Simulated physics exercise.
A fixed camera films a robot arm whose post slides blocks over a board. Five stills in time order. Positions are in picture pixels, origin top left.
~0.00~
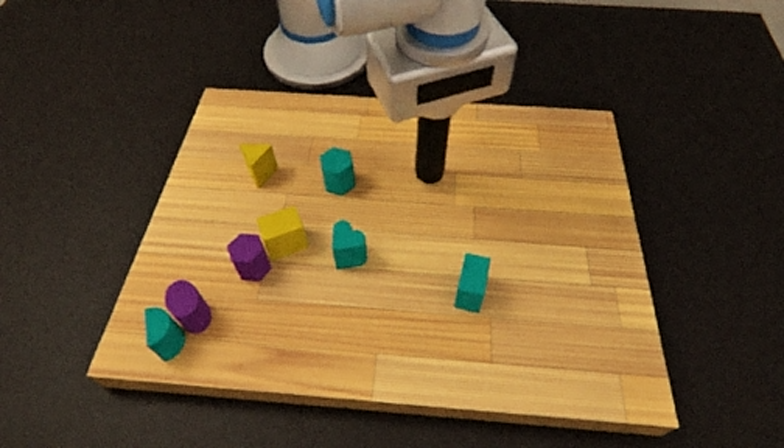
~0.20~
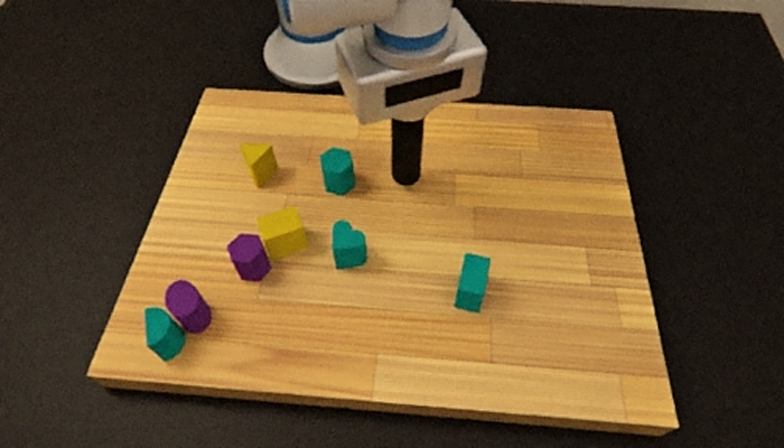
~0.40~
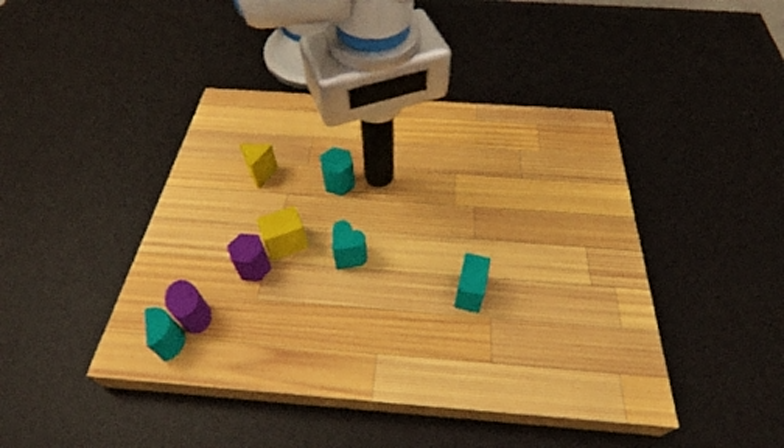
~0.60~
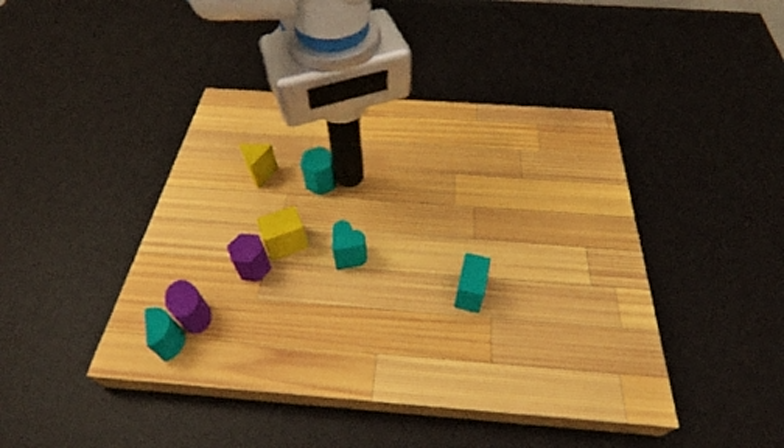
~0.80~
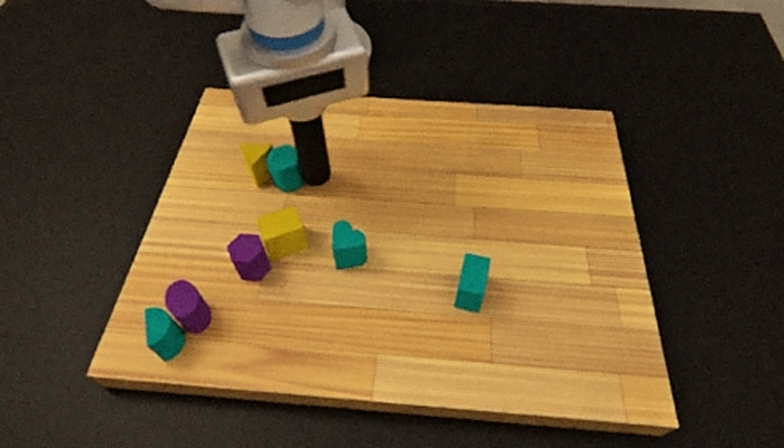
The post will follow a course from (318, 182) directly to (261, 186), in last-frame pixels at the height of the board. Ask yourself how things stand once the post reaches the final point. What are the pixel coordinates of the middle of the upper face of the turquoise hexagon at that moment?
I expect it at (228, 152).
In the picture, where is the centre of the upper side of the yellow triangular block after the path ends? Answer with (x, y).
My estimate: (210, 141).
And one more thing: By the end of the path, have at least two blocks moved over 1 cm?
I expect so.
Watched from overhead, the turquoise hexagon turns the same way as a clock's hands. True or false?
This is true.
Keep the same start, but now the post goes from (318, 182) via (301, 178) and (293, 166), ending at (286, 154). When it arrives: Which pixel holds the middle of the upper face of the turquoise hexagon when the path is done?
Expect it around (251, 142).
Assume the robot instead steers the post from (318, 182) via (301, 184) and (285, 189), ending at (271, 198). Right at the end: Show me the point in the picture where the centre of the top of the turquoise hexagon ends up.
Roughly at (247, 157).
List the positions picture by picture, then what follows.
Lower end of the post (429, 174), tops of blocks, yellow triangular block (254, 151), yellow oblong block (279, 222), turquoise hexagon (336, 160), in the first picture.
Post (406, 176), blocks as before, in the second picture.
Post (379, 177), blocks as before, in the third picture.
Post (350, 177), turquoise hexagon (317, 159), in the fourth picture.
Post (317, 176), yellow triangular block (254, 151), yellow oblong block (279, 222), turquoise hexagon (284, 156), in the fifth picture.
What follows on the original path. Halfway along, post (288, 177); yellow triangular block (232, 147); turquoise hexagon (255, 154), turned 15° clockwise.
At the end, post (259, 180); yellow triangular block (210, 141); yellow oblong block not moved; turquoise hexagon (228, 152), turned 30° clockwise.
